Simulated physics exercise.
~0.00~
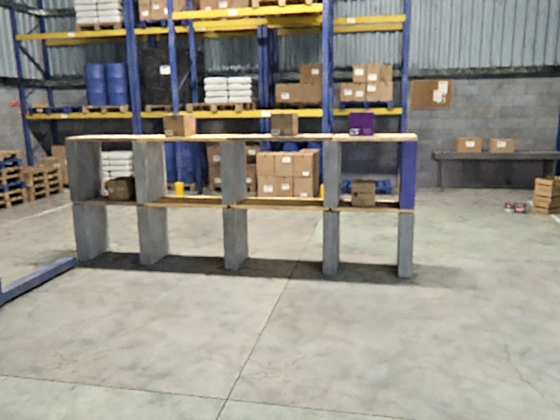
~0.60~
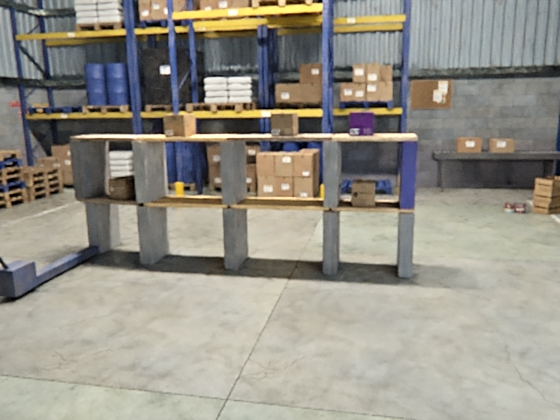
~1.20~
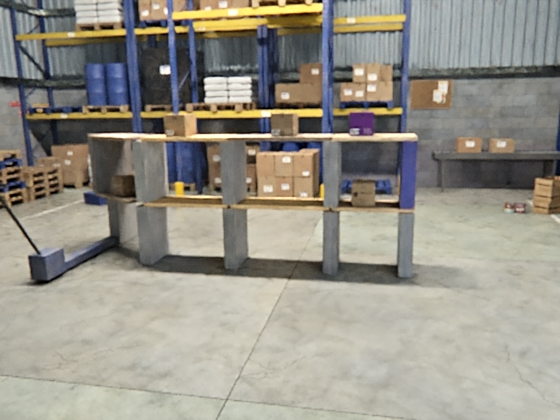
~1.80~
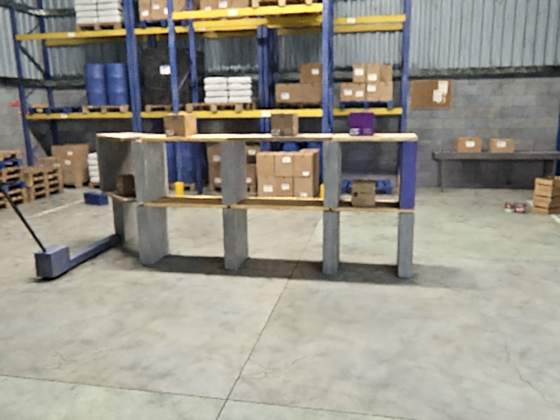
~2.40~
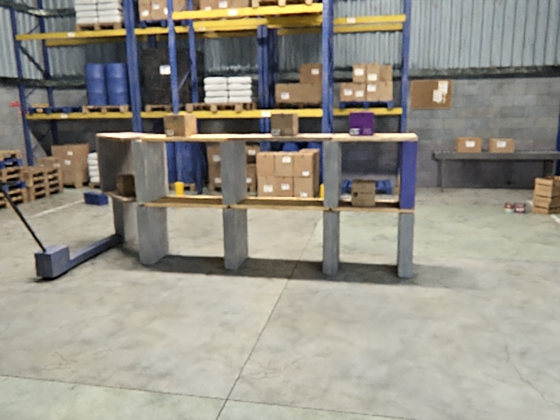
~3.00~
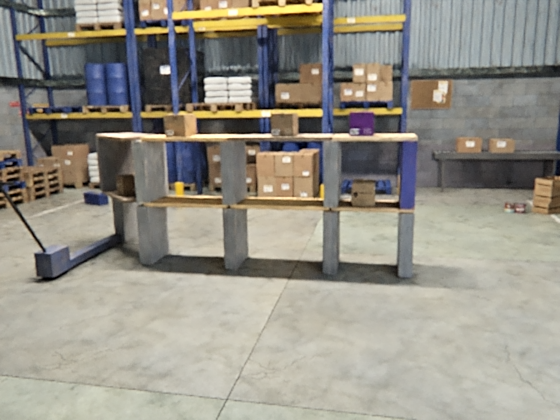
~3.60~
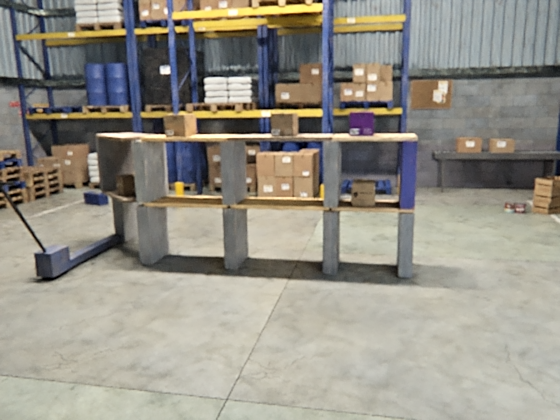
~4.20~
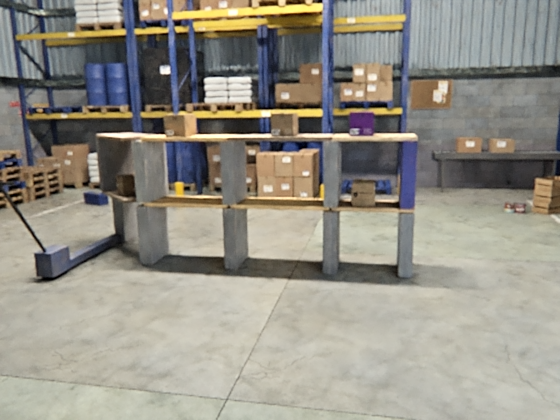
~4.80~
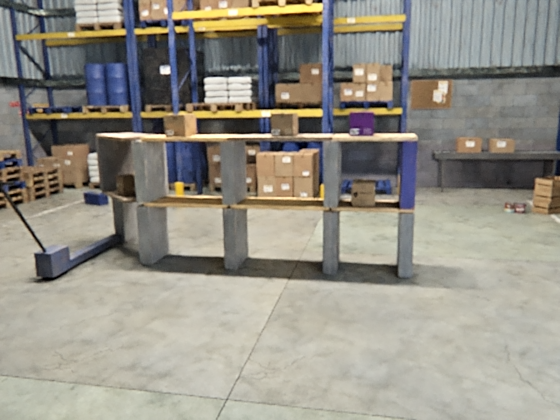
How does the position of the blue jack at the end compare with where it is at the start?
At the start only part of the jack shows low at the left edge. By the end it sits farther right and a little higher in view, with its handle showing, at the foot of the shelf's left end.
